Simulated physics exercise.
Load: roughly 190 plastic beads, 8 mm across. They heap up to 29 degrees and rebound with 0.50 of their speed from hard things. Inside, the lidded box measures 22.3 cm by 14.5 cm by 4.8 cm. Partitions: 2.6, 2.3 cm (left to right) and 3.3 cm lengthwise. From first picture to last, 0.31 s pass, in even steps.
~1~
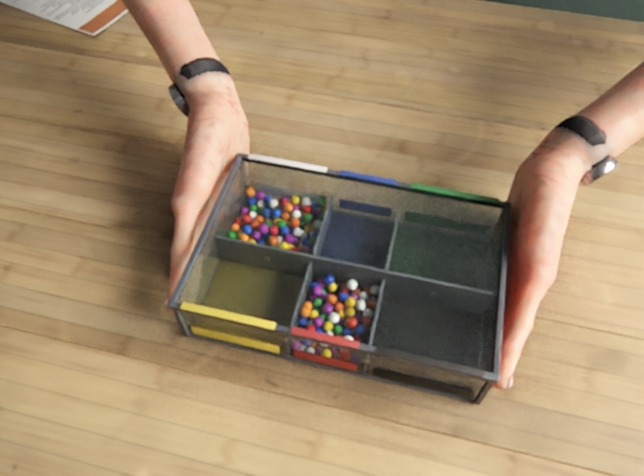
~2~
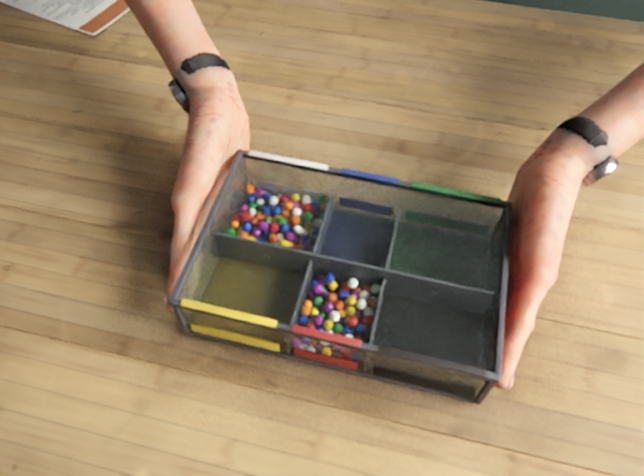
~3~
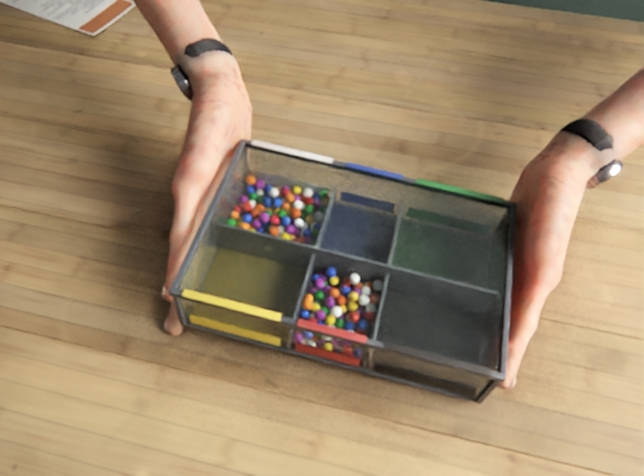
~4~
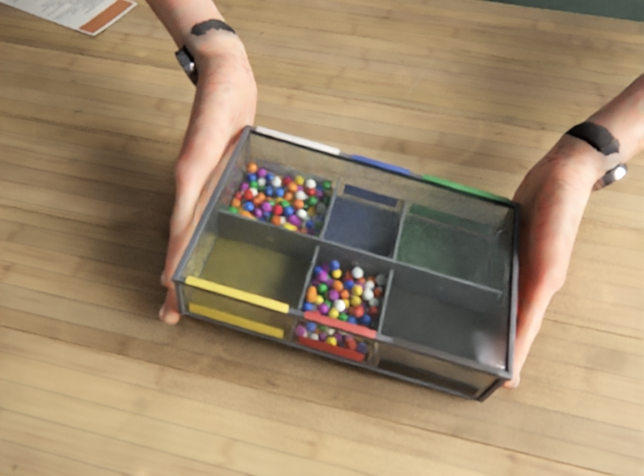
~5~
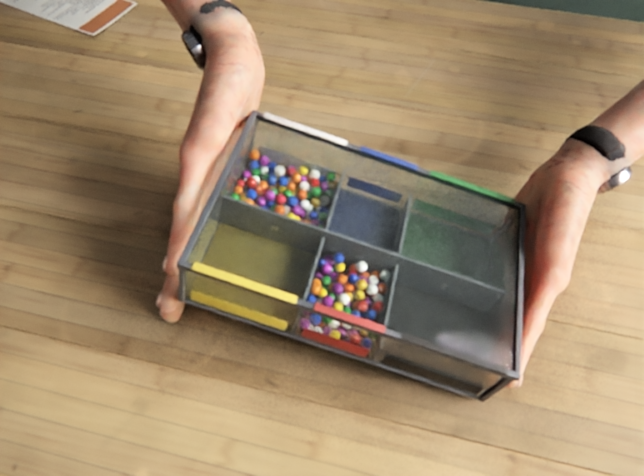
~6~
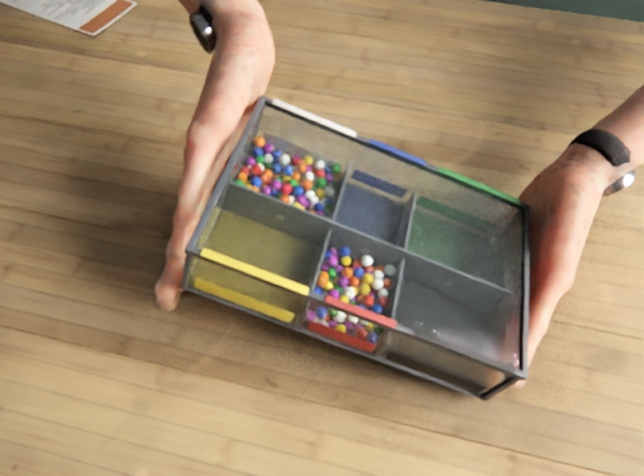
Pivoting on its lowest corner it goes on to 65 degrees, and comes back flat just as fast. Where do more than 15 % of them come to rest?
Red compartment: Yes; blue compartment: No; green compartment: No; yellow compartment: No; white compartment: Yes; black compartment: No.
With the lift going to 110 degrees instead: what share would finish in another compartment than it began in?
About 100 per cent.
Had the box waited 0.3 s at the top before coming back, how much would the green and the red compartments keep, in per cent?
Then: Green 5; red 40.
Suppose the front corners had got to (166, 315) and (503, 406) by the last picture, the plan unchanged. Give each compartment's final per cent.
Red 40; blue 0; green 0; yellow 0; white 55; black 5.
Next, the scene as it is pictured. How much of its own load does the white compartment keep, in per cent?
About 90 per cent.
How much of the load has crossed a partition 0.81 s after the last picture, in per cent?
About 5 per cent.
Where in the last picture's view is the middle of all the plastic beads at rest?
Around (331, 265).
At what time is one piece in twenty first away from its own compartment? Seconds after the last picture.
At about 0.80 s.
Then, 0.81 s after the last picture, tilt 64 degrees; red 40 %, white 55 %, black 5 %.
Then, 1.35 s after the last picture, tilt 27 degrees; red 40 %, blue 5 %, green 5 %, white 50 %, black 5 %.
Then, 1.95 s after the last picture, tilt 0 degrees; red 40 %, blue 5 %, green 5 %, white 50 %, black 5 %.
In the end, red 40 %, blue 5 %, green 5 %, yellow 0 %, white 50 %, black 5 %.
